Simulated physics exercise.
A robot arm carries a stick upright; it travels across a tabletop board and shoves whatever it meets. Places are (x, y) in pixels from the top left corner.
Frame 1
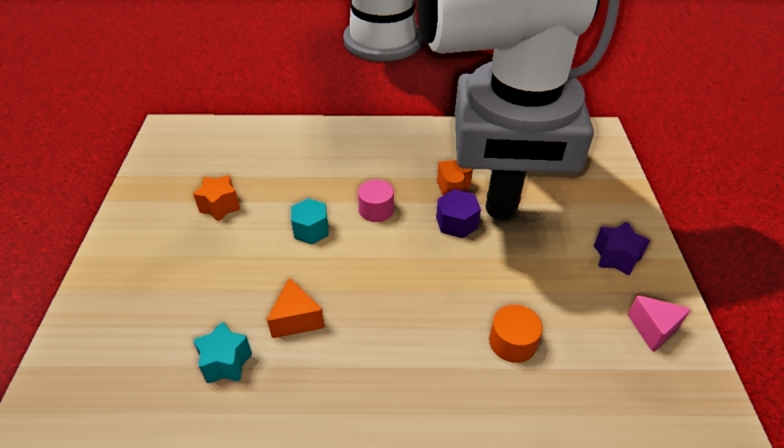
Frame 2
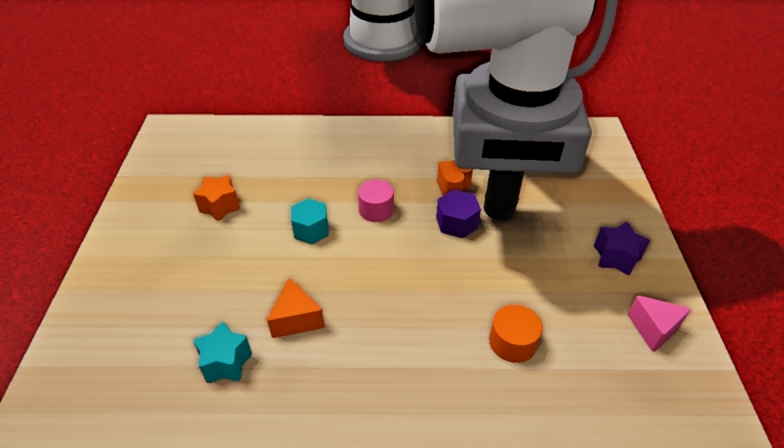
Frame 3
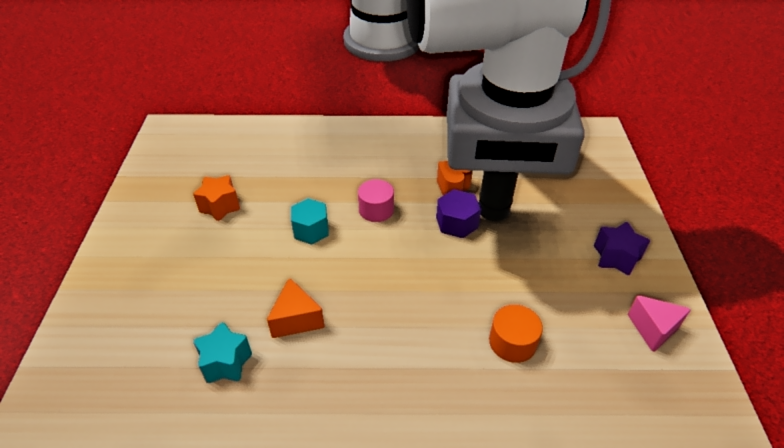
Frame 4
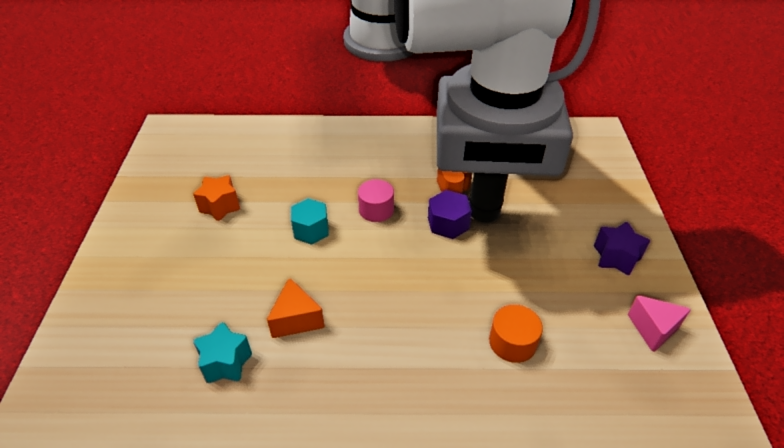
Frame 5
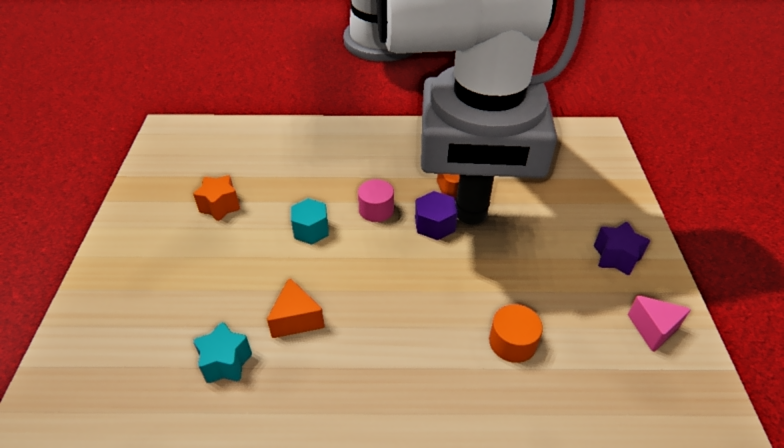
Robot arm with a black stick easing left and nudging a purple hexagon block slightly leftward among colourful blocks on a wooden board.
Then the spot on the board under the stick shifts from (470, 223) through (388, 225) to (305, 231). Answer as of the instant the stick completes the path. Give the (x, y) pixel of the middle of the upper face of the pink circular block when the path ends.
That would be at about pixel (348, 184).
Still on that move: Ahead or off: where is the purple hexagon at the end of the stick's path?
The stick pushes it to the end.
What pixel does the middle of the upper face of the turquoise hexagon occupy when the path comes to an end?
At (225, 218).
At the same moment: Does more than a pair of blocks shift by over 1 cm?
That would be a yes.
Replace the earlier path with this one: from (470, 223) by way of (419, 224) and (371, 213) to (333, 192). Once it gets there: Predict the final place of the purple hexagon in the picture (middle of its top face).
Around pixel (342, 213).
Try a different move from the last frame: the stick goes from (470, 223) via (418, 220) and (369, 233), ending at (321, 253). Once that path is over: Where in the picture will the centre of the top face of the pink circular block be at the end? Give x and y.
Its top face will be centred at roughly (351, 187).
On the path given first. One third of the way, stick at (415, 215); pink circular block at (358, 187); purple hexagon at (379, 209), turned 15° anticlockwise.
Two thirds of the way, stick at (359, 218); turquoise hexagon at (283, 213); pink circular block at (348, 184); purple hexagon at (323, 214).
At the end, stick at (304, 223); turquoise hexagon at (225, 218); pink circular block at (348, 184); purple hexagon at (265, 219); orange heart-shaped block in place.
